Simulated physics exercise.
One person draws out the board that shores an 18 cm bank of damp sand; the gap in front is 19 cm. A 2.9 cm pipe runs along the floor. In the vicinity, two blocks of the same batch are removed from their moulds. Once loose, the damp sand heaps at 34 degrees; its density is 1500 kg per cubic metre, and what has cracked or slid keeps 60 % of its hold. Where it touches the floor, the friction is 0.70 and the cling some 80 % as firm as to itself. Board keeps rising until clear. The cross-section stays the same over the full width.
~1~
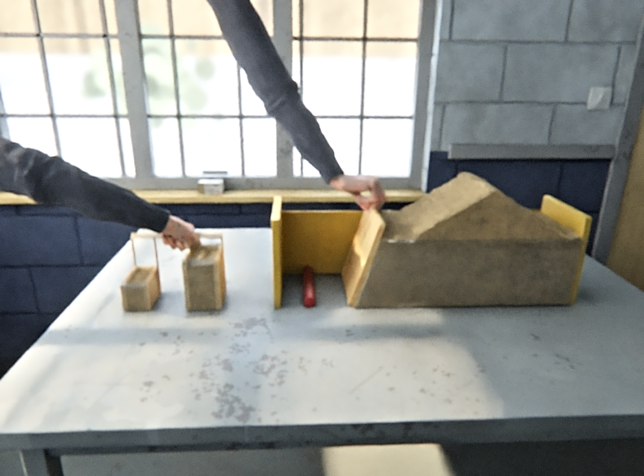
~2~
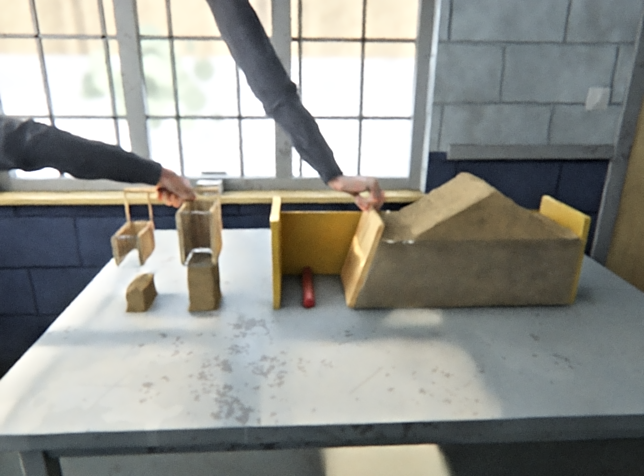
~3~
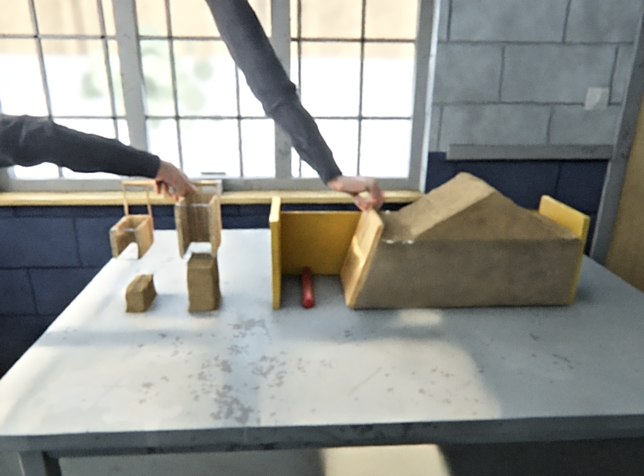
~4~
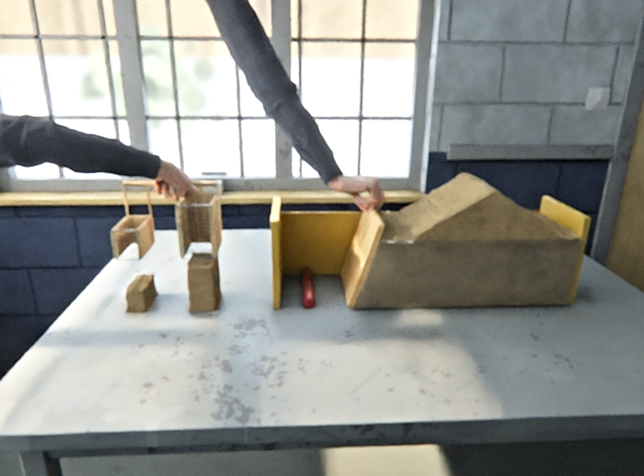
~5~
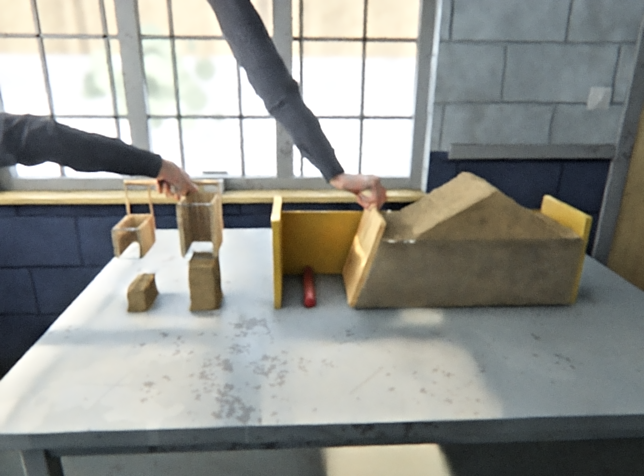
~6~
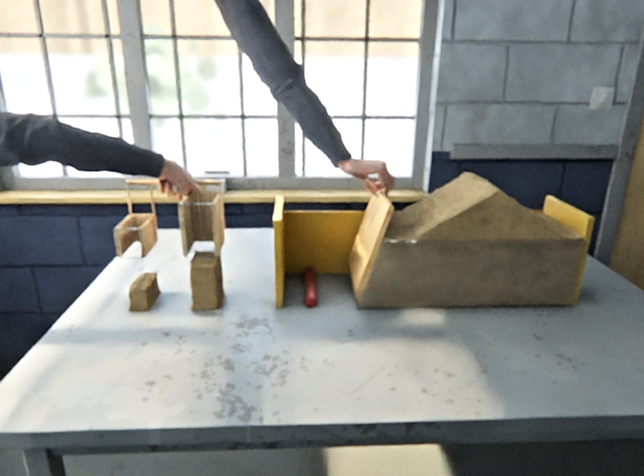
A hand lifts moulds off two sand blocks, then another shifts the board beside the sand bank slightly.
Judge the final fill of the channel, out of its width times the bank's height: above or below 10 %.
My estimate: Smaller than 10 per cent.
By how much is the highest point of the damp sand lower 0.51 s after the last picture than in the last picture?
The gap comes to about 0.0 centimetres.
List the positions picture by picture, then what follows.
The first picture shows top of the board at (380, 240), not yet moved; highest point of the damp sand at (500, 193); test blocks 6.1 cm, 12 cm high (left to right).
The second picture shows top of the board at (380, 241), not yet moved; highest point of the damp sand at (499, 194); test blocks 6.1 cm, 12 cm high (left to right).
The third picture shows top of the board at (379, 241), not yet moved; highest point of the damp sand at (498, 194); test blocks 6.1 cm, 12 cm high (left to right).
The fourth picture shows top of the board at (380, 241), not yet moved; highest point of the damp sand at (499, 194); test blocks 6.1 cm, 12 cm high (left to right).
The fifth picture shows top of the board at (381, 239), moved 4 mm; highest point of the damp sand at (500, 193); test blocks 6.1 cm, 12 cm high (left to right).
The sixth picture shows top of the board at (389, 223), moved 4.5 cm; highest point of the damp sand at (502, 193); test blocks 6.1 cm, 12 cm high (left to right).
Another 0.24 s on from the sixth picture, the face still stands, with nothing on top of the pipe; the channel is 0 % full.
Another 0.51 s on from the sixth picture, the face still stands, with nothing on top of the pipe; the channel is 0 % full.
Another 0.78 s on from the sixth picture, the face still stands, with nothing on top of the pipe; the channel is 0 % full.
Another 1.05 s on from the sixth picture, the face still stands, with nothing on top of the pipe; the channel is 0 % full.
Another 1.09 s on from the sixth picture, at the end, the face still stands, with nothing on top of the pipe; the channel is 0 % full.
